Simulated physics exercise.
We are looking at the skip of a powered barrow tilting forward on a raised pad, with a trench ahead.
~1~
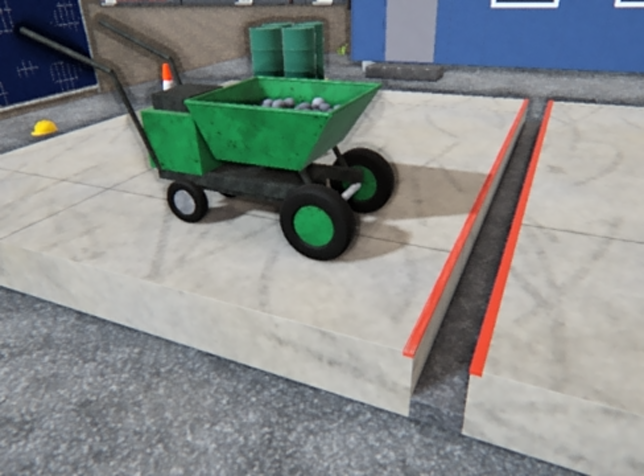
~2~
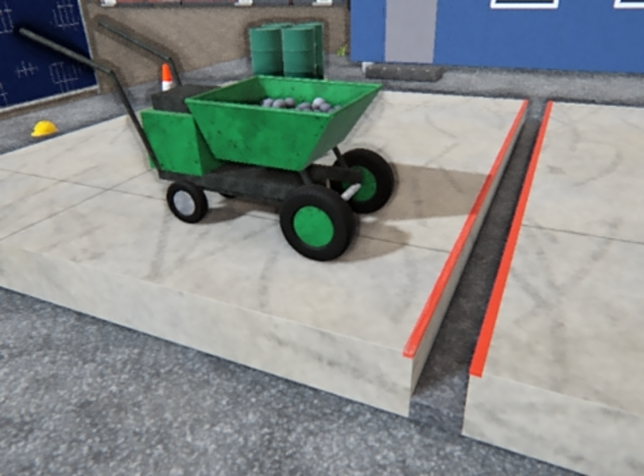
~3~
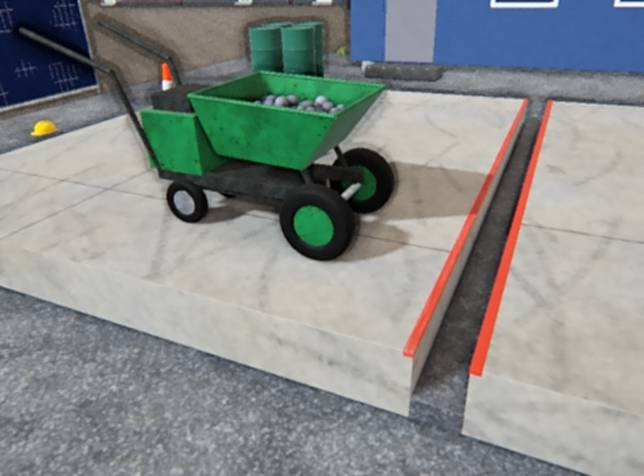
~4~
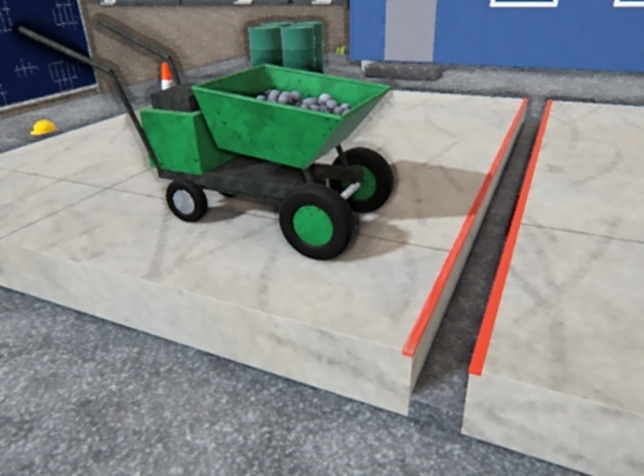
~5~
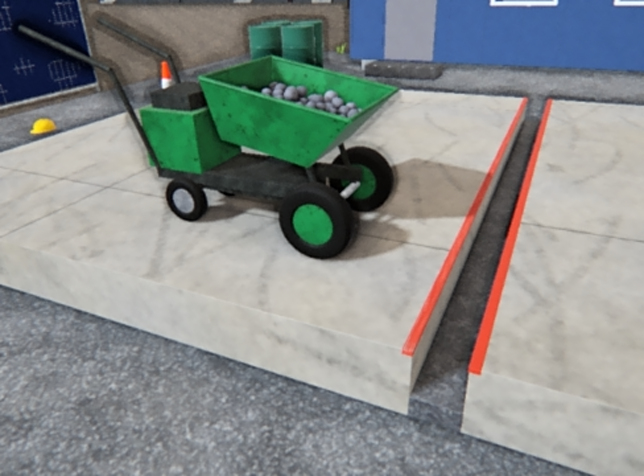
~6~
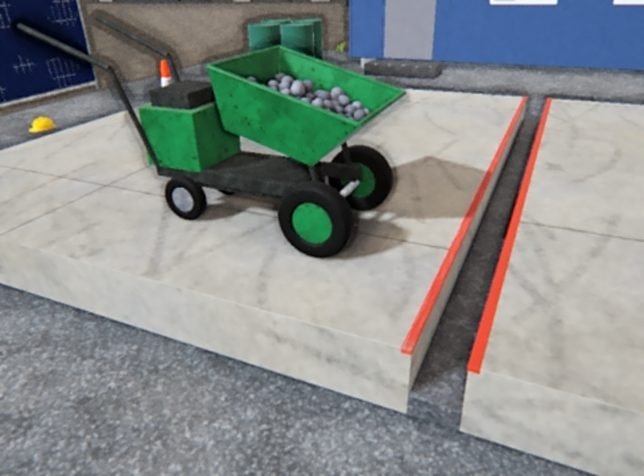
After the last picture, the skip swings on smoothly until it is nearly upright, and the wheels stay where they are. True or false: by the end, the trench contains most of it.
True.
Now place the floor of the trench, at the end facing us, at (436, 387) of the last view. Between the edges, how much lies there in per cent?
It comes out near 80 percent.
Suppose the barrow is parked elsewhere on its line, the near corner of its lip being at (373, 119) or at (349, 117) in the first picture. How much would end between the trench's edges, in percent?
20 % then 70 %.
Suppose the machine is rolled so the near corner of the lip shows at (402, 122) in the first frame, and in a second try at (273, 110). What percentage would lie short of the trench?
First try: Some 0 %; second try: 60 %.
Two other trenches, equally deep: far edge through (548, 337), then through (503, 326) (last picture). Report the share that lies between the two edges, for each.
Estimated share: Try 1 approx. 100 in a hundred, try 2 approx. 100 in a hundred.
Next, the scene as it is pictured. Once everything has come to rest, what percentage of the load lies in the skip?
Estimate: 0 %, roughly.
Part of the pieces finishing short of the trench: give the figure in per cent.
Call it some 0 percent of the pieces.
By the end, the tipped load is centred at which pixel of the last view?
The centre ends up roughly at (477, 275).
Soon, skip tipped steeply; all in the skip.
A while on, skip tipped right over; most in the skip; a stray few short of the trench; a small part in or heaped over the trench; a small part falling.
Towards the end, skip tipped right over; a small part in the skip; a small part short of the trench; most in or heaped over the trench; a small part beyond it.
Finally, skip tipped right over; a stray few short of the trench; most in or heaped over the trench; a small part beyond it.
